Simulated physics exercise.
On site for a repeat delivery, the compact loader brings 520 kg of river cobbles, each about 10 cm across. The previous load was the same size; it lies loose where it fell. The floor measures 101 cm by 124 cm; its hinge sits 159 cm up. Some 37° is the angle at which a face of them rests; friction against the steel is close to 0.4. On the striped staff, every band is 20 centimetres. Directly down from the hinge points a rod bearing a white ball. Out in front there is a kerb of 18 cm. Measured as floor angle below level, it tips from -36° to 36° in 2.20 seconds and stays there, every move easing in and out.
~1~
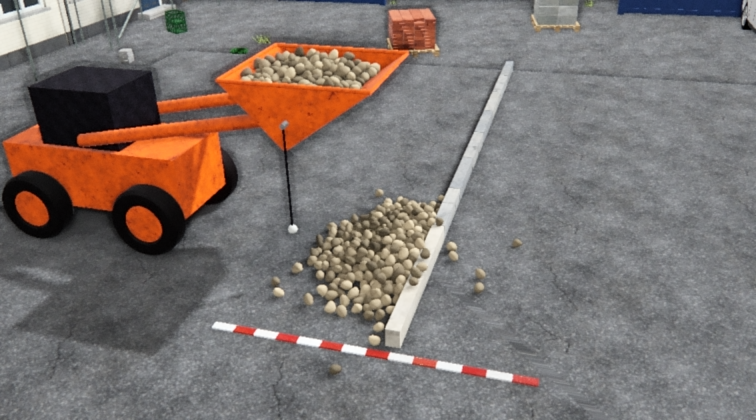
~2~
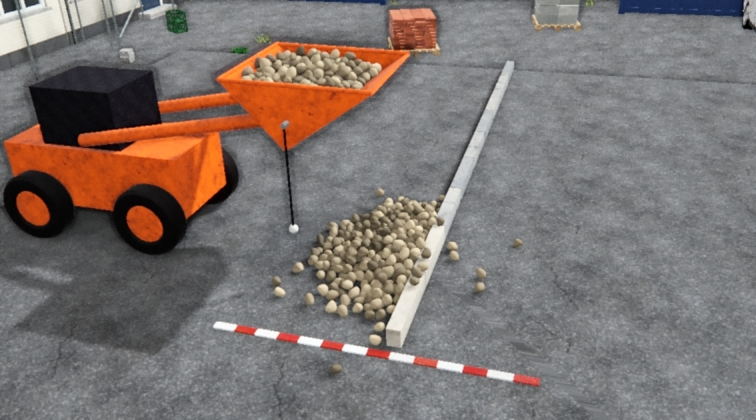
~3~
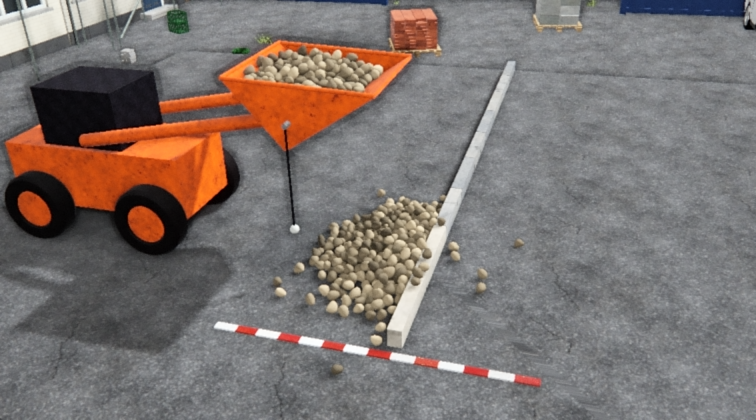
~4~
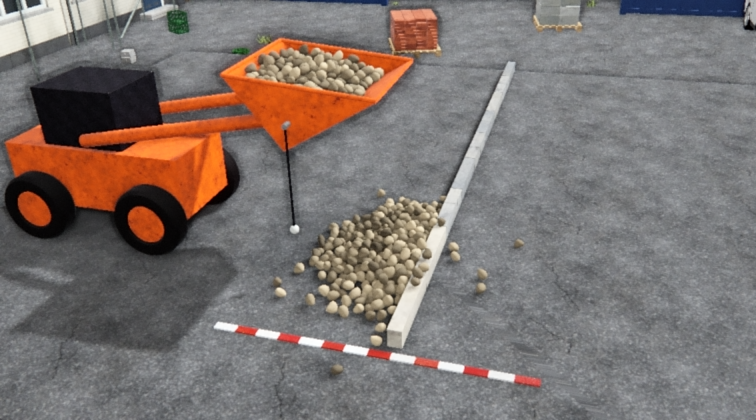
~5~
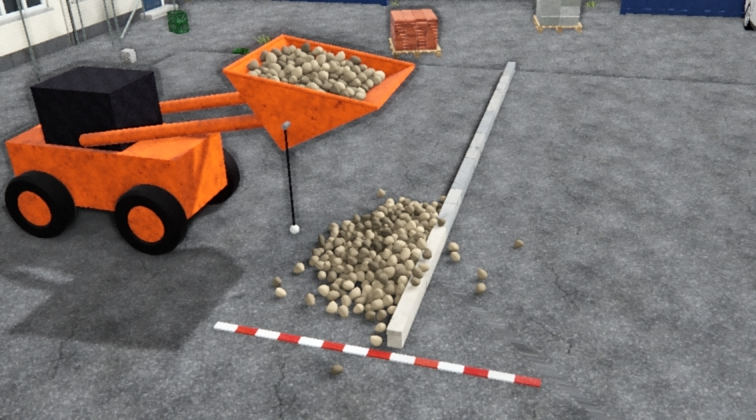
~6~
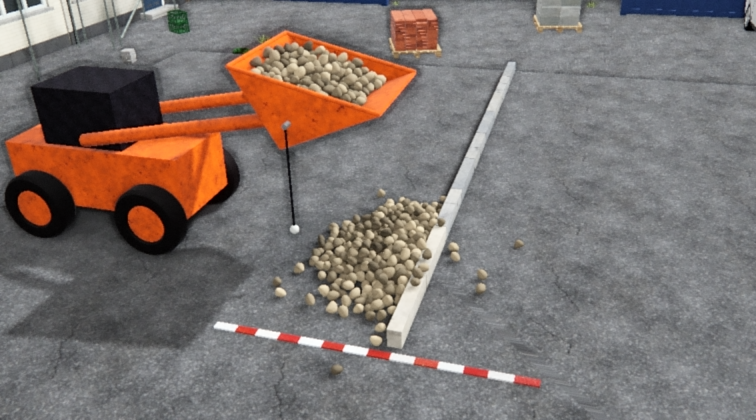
The clip opens on an orange loader at left holding a raised bucket of river cobbles near a loose pile lying against a pale kerb. The bucket tilts slightly, slowly at first, its front lip dipping a little to the right, while the loader and the pile stay still.
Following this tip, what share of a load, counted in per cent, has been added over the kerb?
60 per cent, roughly.
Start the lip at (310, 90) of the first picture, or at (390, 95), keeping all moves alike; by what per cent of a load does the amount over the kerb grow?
Some 5 percent, and then 80 percent.
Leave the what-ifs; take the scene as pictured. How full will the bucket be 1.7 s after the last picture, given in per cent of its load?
30 %.
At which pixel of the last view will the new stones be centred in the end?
I'd point to about (451, 252).
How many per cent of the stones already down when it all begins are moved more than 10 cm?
The answer is about 5 per cent.
Then, 1.0 s after the last picture the floor is at 25°; in per cent of one load, 98 in the bucket, 100 on this side of the kerb, 1 over the kerb; the foremost stones are at (461, 256).
Then, 1.7 s after the last picture the floor is at 36°; in per cent of one load, 31 in the bucket, 156 on this side of the kerb, 12 over the kerb; the foremost stones are at (484, 262).
Then, 2.1 s after the last picture the floor is at 36°; in per cent of one load, 4 in the bucket, 157 on this side of the kerb, 39 over the kerb; the foremost stones are at (532, 255).
Then, 4.9 s after the last picture the floor is at 36°; in per cent of one load, 0 in the bucket, 138 on this side of the kerb, 61 over the kerb; the foremost stones are at (610, 248). Net gain over the kerb, 60.
